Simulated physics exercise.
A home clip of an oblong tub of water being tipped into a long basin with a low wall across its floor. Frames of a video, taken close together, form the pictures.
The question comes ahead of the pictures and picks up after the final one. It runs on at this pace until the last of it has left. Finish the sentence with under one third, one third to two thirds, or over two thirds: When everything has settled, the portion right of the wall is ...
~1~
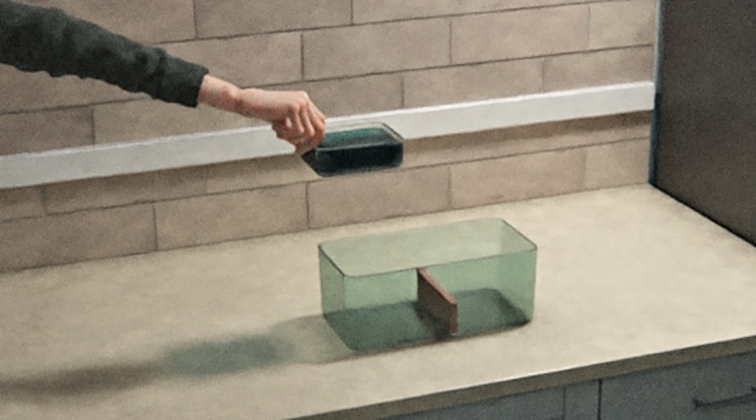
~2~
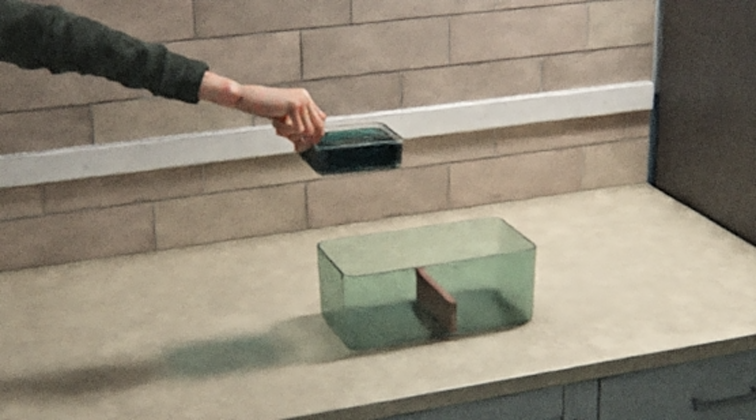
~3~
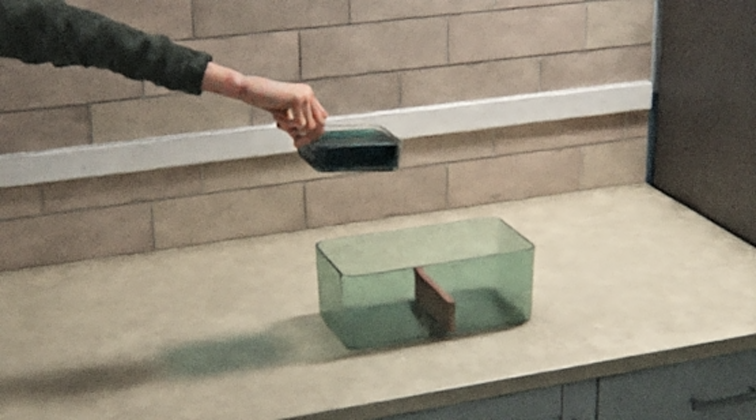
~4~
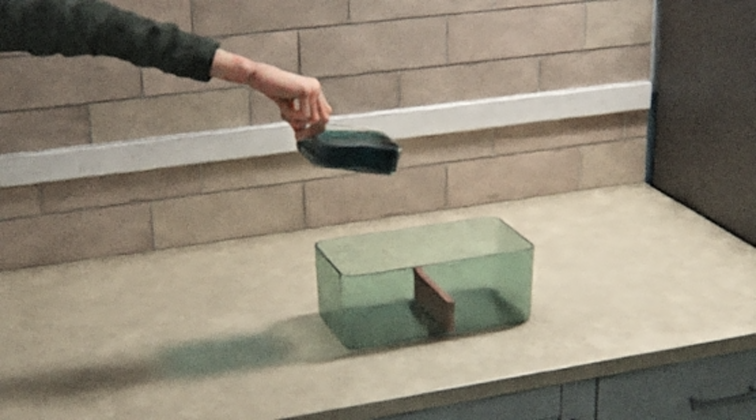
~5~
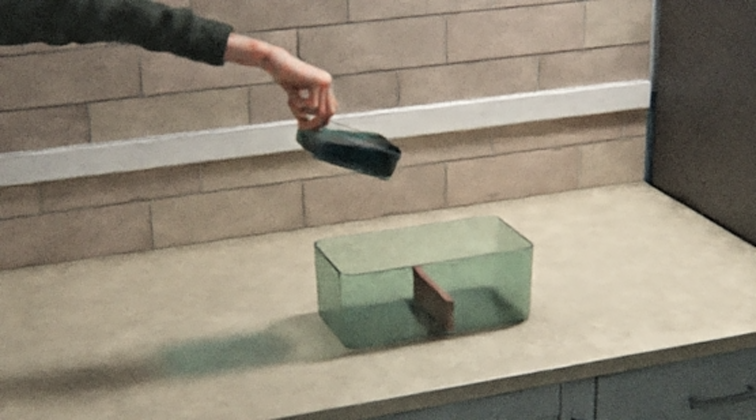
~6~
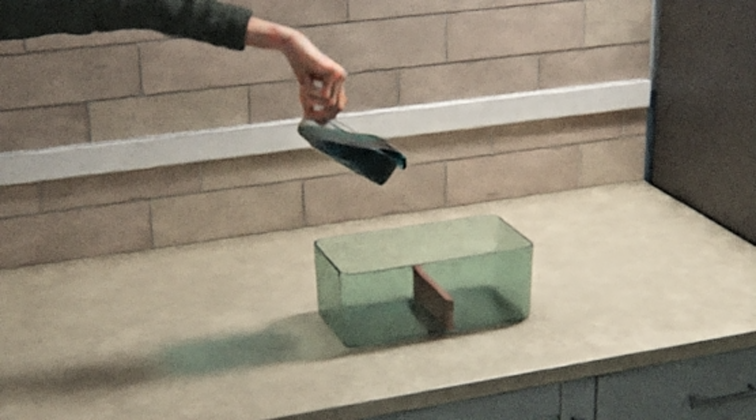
When everything has settled, the portion right of the wall is one third to two thirds.
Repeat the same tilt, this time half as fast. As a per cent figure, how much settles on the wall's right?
Roughly 60 in a hundred.
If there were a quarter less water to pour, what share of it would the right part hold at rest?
Estimate: Close to 25 per cent.
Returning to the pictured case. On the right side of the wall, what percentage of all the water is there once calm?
About 45 per cent.
A moment on, the tilt is 102° and 3 per cent is still to pour, 22 is left of the wall and 29 right of it.
Next, the tilt is 111° and 0 per cent is still to pour, 46 is left of the wall and 48 right of it.
Then the tilt is 111° and 0 per cent is still to pour, 49 is left of the wall and 47 right of it.
Later the tilt is 111° and 0 per cent is still to pour, 49 is left of the wall and 47 right of it.
At rest 49 per cent lies left of the wall, 47 right of it and 4 outside.
